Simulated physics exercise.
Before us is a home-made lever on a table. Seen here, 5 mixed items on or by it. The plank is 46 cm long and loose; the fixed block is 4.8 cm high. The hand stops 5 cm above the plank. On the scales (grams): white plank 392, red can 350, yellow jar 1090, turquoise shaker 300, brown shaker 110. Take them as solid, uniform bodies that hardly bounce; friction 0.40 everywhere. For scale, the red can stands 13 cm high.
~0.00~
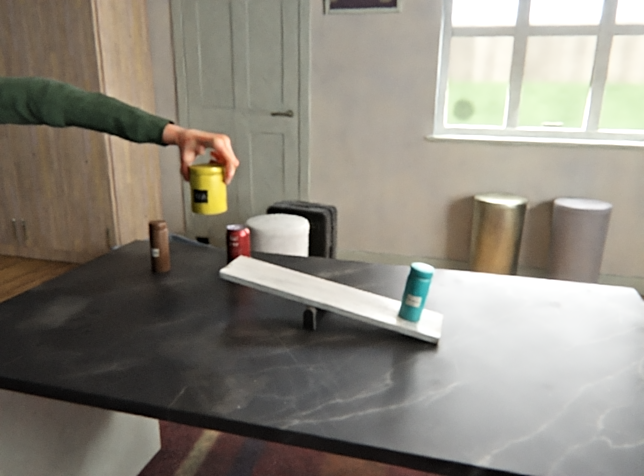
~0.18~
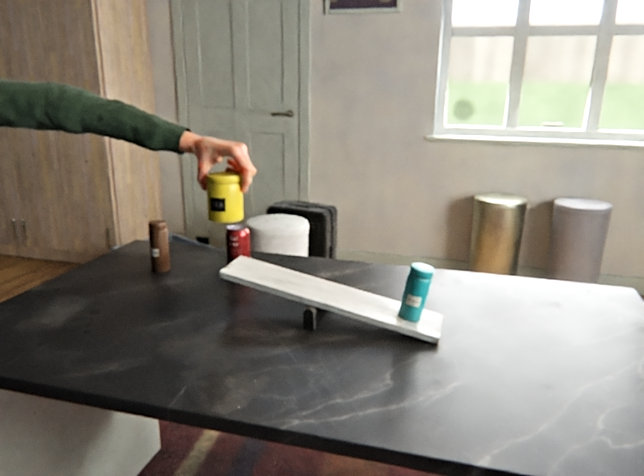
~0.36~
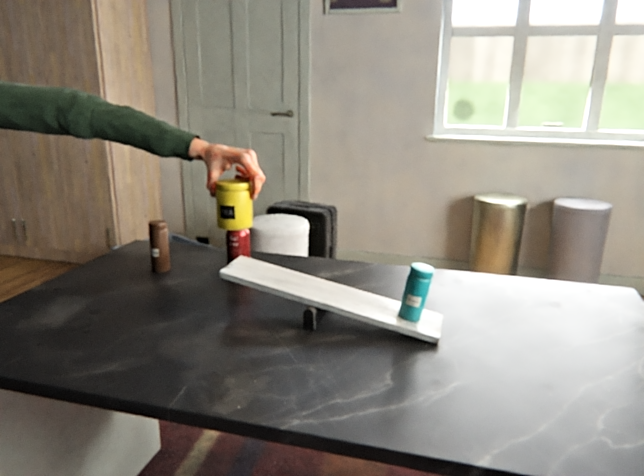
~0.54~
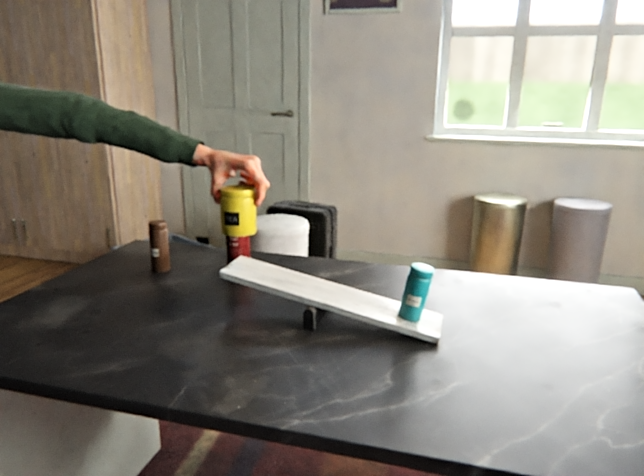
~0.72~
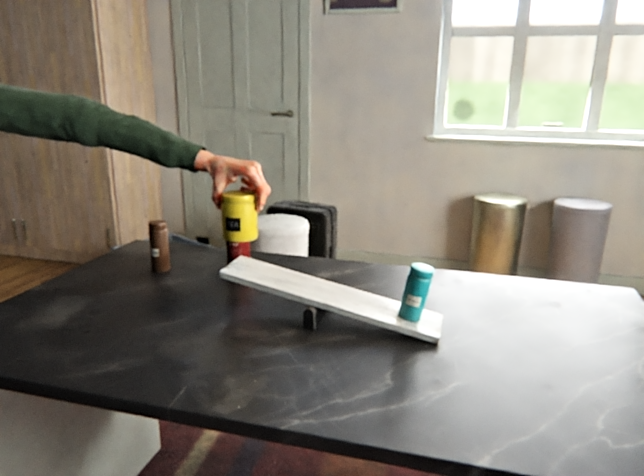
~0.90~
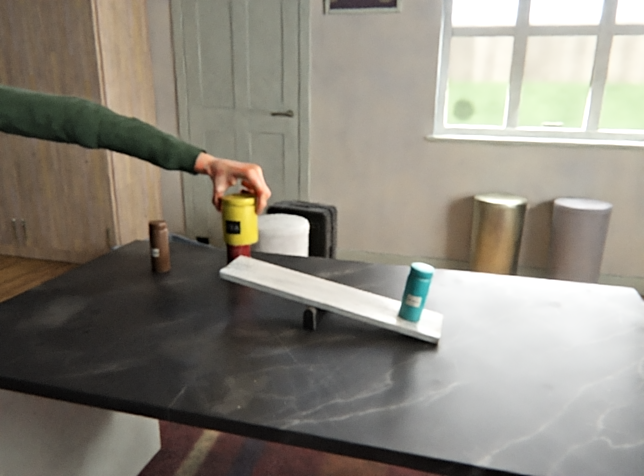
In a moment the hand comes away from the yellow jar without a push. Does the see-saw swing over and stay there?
In the end the plank ends as it began.
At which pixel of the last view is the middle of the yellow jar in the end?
At about (201, 286).
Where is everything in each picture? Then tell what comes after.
In the first frame, 9 cm from its drop point; yellow jar (208, 189); white plank (331, 296).
In the second frame, 6 cm from its drop point; yellow jar (225, 197); turquoise shaker (416, 292).
In the third frame, 3 cm from its drop point; yellow jar (234, 204); white plank (331, 296).
In the fourth frame, 2 cm from its drop point; yellow jar (239, 210); turquoise shaker (416, 292).
In the fifth frame, 1 cm from its drop point; yellow jar (240, 215); white plank (331, 296).
The sixth frame shows held still over the plank; yellow jar (240, 219); turquoise shaker (416, 292).
By 1.20 s, plank at 14°, tipped the other way; yellow jar 13 cm from its spot near (240, 275); turquoise shaker tilted 20°.
By 1.30 s, plank at 14°, tipped the other way; yellow jar tilted 36° near (224, 279); turquoise shaker tilted 39°.
By 1.40 s, plank at 10°, tipped the other way; yellow jar on its side near (208, 283); turquoise shaker tilted 55°.
By 1.50 s, plank at 9°, leaning as at the start; yellow jar on its side near (201, 286); turquoise shaker on its side.
When it is over (2.0 s), plank at 11°, leaning as at the start; lying over on the table or plank, yellow jar and turquoise shaker; the other 3 within 4 cm of the start. End places, in pixels of the last picture, yellow jar near (201, 287). The plank finishes with the same end low.
